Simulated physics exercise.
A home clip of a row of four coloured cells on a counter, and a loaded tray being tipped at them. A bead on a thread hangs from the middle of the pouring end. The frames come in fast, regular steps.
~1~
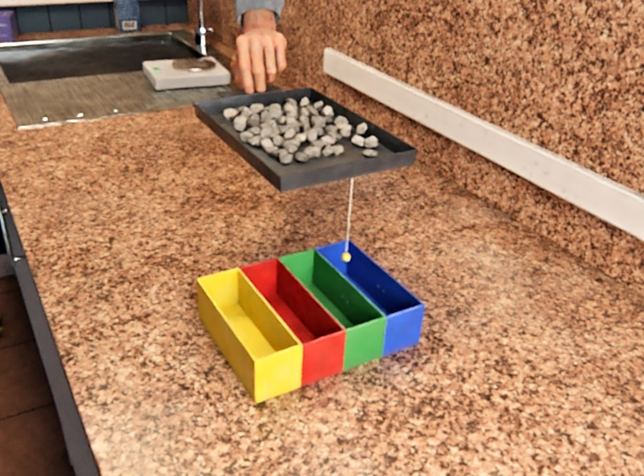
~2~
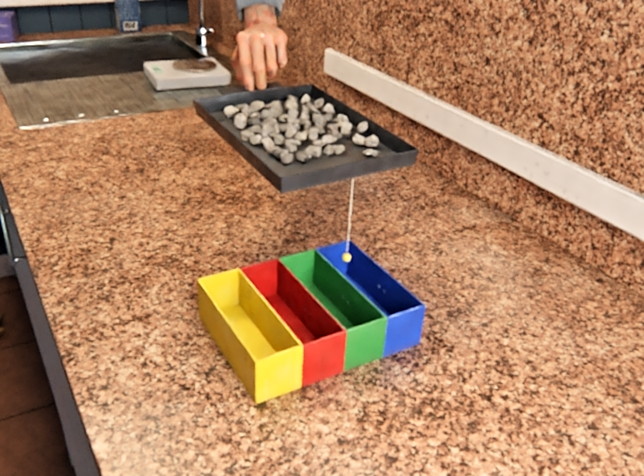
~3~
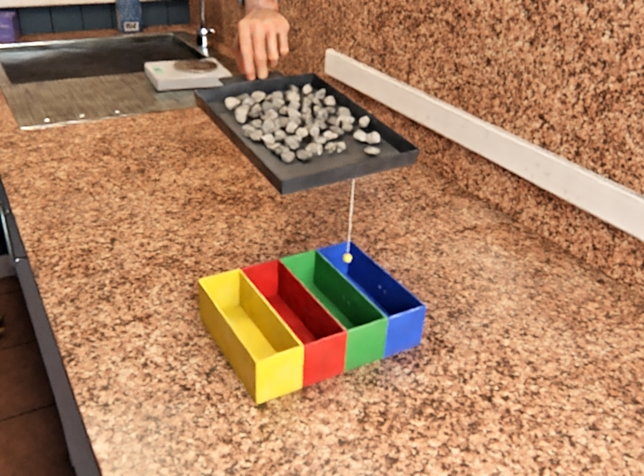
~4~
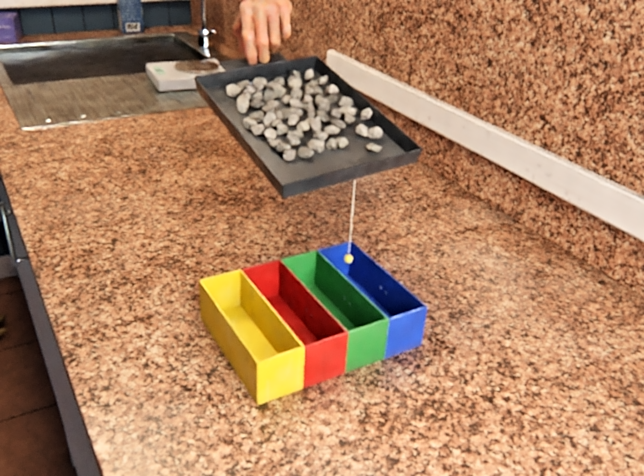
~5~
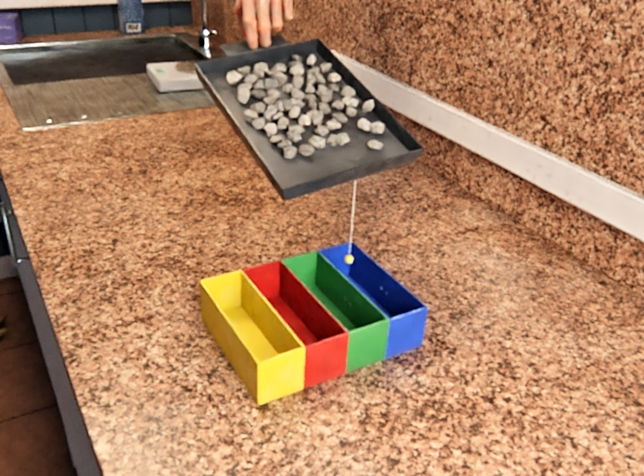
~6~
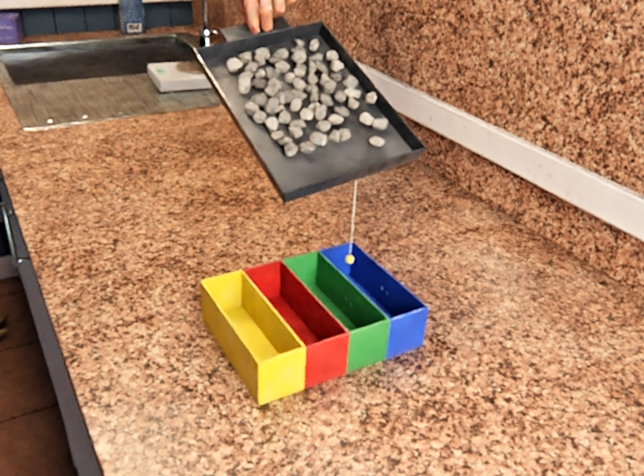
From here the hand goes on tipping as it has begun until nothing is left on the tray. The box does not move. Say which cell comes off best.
Most goes to the red cell.
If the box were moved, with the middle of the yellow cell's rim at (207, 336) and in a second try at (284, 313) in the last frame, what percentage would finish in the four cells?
Roughly 90 per cent, and 100 per cent.
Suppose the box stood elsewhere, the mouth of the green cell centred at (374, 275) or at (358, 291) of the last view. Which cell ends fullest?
One: The cell in yellow. Two: The red one.
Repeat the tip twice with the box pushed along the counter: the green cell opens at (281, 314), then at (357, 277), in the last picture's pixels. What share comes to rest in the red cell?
Roughly 0 per cent, and 40 per cent.
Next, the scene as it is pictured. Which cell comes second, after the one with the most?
In second place: The green one.
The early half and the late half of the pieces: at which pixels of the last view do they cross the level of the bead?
At about (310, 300), then at (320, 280).
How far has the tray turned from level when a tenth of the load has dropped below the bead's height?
Near 85 degrees.
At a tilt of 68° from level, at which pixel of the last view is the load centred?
At about (318, 164).
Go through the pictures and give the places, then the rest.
In the first frame, corners of the pouring end at (281, 175) and (415, 149), level; middle of the load at (292, 129), bits of gravel; bead on its thread at (346, 257); yellow cell at (278, 370); red cell at (323, 354); green cell at (364, 340); blue cell at (403, 326).
In the second frame, corners of the pouring end at (282, 176) and (416, 149), level; middle of the load at (293, 127).
In the third frame, corners of the pouring end at (283, 179) and (417, 149), tipped barely, lowest at the left corner; middle of the load at (294, 121).
In the fourth frame, corners of the pouring end at (284, 183) and (419, 148), tipped a little, lowest at the left corner; middle of the load at (296, 112).
In the fifth frame, corners of the pouring end at (285, 187) and (421, 147), tipped clearly, lowest at the left corner; middle of the load at (297, 104).
In the sixth frame, corners of the pouring end at (286, 191) and (422, 147), tipped clearly, lowest at the left corner; middle of the load at (299, 95); yellow cell at (282, 372); red cell at (326, 357); green cell at (368, 342); blue cell at (407, 329).
Soon after the last picture, tray tipped steeply; nearly all on the tray; a stray few falling or outside the box.
A little later, tray tipped past a quarter turn; about a quarter on the tray; about a third in the red cell; about a quarter in the green cell; a small part in the yellow cell; a stray few in the blue cell; about a quarter falling or outside the box.
Later still, tray tipped past a quarter turn; about half in the red cell; about a third in the green cell; a small part in the yellow cell; a small part in the blue cell; a small part falling or outside the box.
At rest, tray tipped past a quarter turn; about half in the red cell; about a third in the green cell; a small part in the yellow cell; a small part in the blue cell; a small part outside the box.
